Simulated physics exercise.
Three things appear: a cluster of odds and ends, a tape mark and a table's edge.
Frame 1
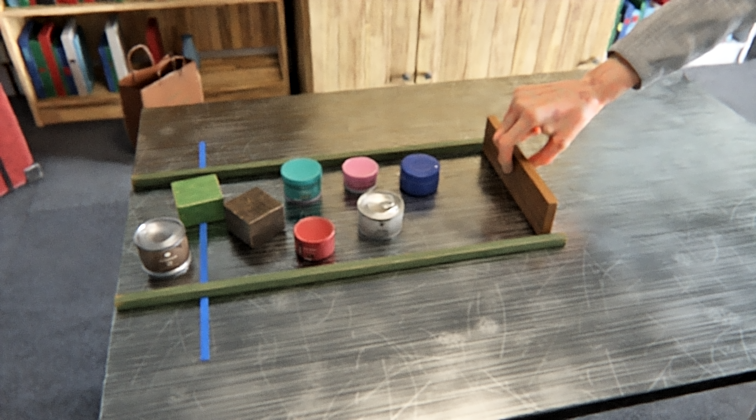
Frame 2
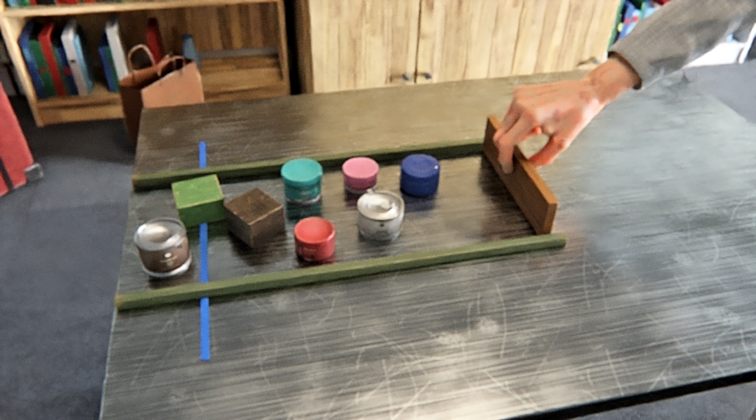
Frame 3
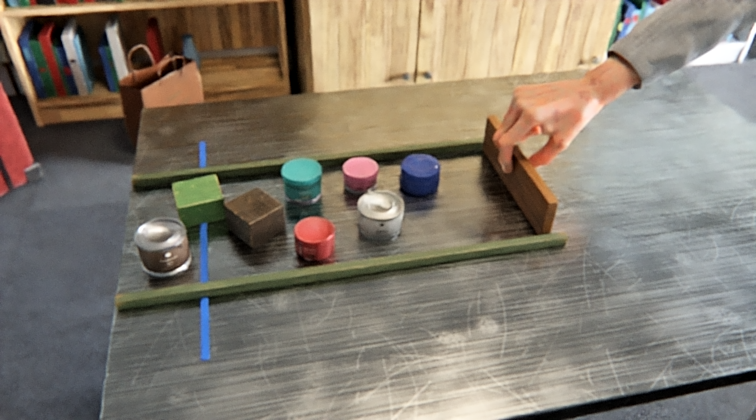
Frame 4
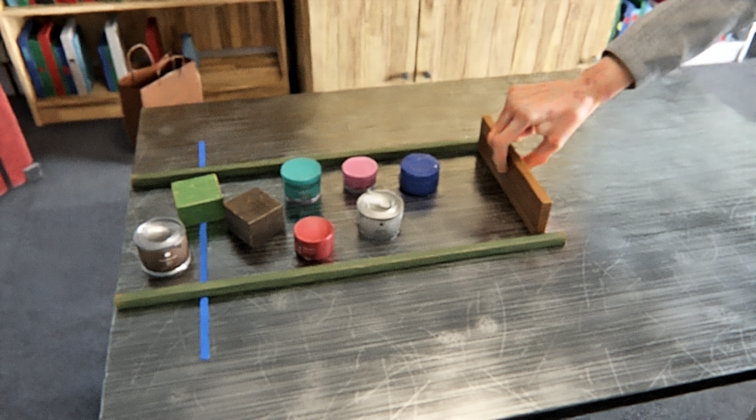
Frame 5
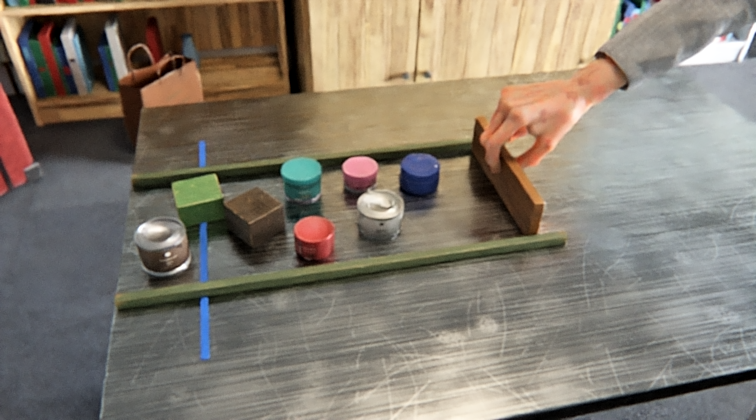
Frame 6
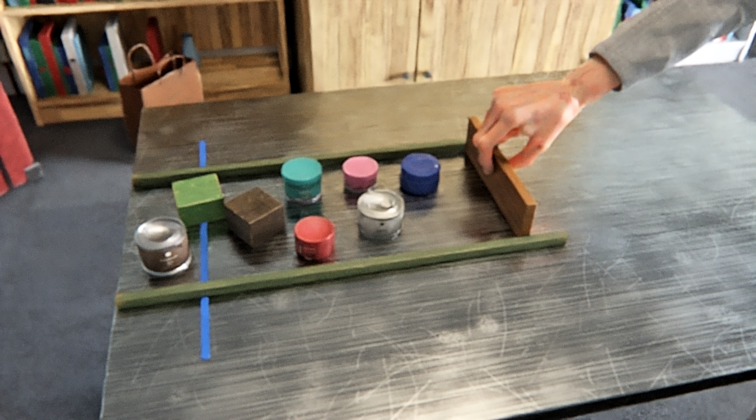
A hand gripped an upright wooden board at the right end of two green rails, held it nearly still, then slid it slightly left toward a group of small jars and blocks that stayed put.
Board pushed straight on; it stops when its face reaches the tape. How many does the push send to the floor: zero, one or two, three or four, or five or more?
The push knocks just one or two off.
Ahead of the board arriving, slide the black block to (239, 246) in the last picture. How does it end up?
It remains.
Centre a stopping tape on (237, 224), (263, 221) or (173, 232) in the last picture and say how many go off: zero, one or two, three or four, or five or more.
Results per position - not one / none / either three or four.
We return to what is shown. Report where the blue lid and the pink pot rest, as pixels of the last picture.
Final positions - blue lid around (181, 206), pink pot around (184, 184).
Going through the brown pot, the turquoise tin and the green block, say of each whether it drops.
Verdict: Brown pot still on; turquoise tin still on; green block down.
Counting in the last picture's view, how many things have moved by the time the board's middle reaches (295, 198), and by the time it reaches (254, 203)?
Counts: 7 and 7.
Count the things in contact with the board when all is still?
It's 4 of them.
Soon after, none off yet; brown pot at rest near (164, 246); green block at rest near (199, 200); black block at rest near (255, 216).
After that, none off yet; brown pot at rest near (162, 248); green block displaced about its own width near (147, 202); black block displaced about its own width near (184, 218).
In the end, the number that fall off is one or two; gone, green block.
